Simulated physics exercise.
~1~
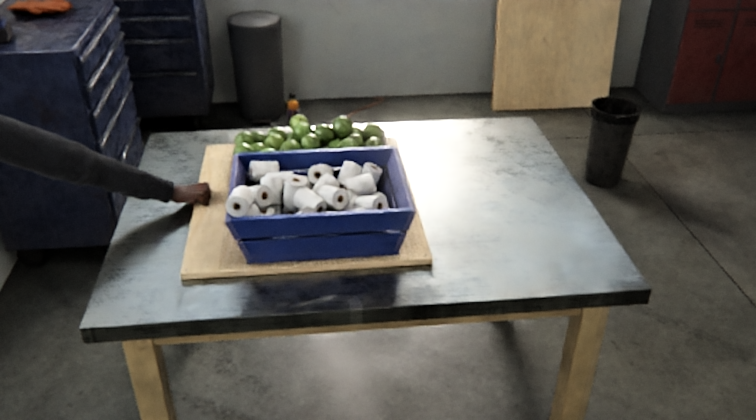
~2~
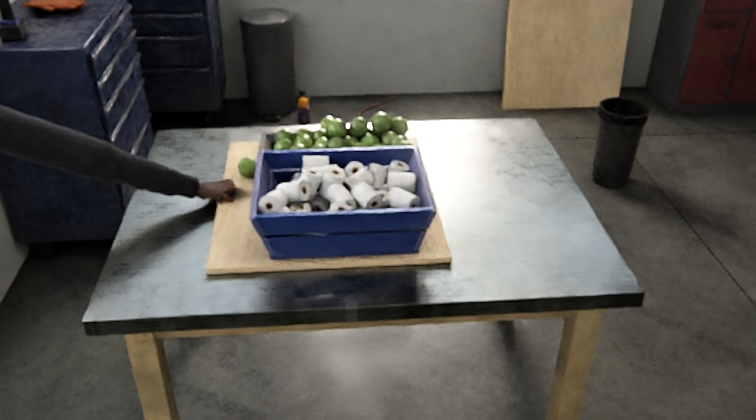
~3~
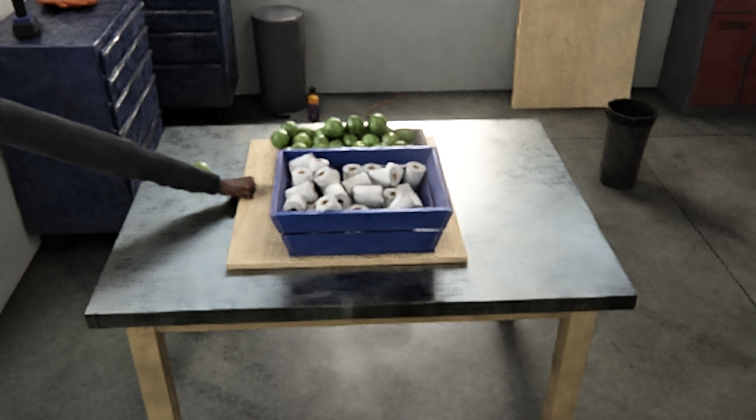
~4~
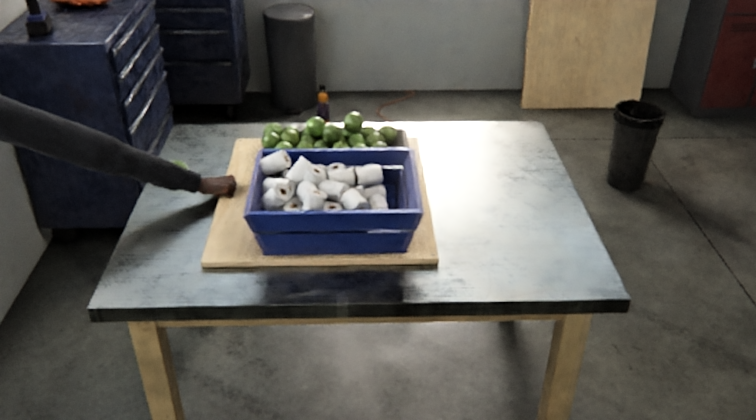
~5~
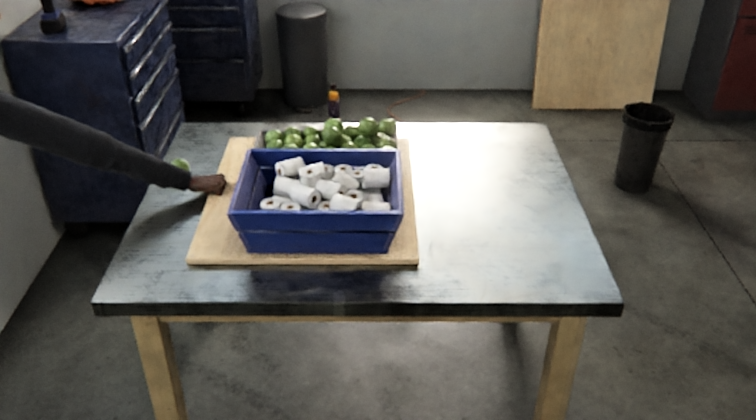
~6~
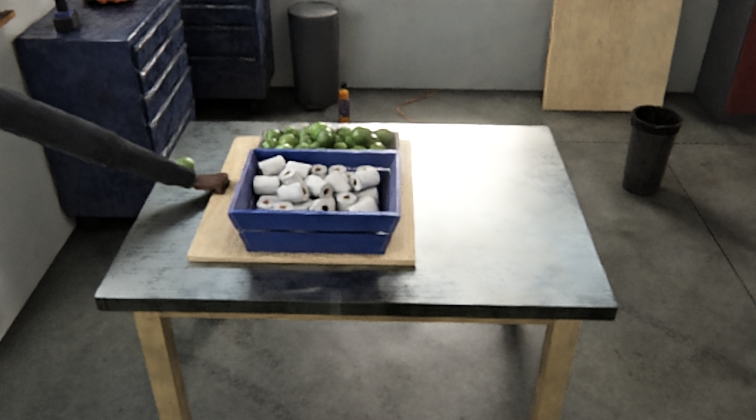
A wooden board carrying a blue crate of paper rolls and a crate of green apples slides right across a table with a hand at its left edge, then back left, and comes to rest with the rolls still in their crate and a loose apple beyond the hand.
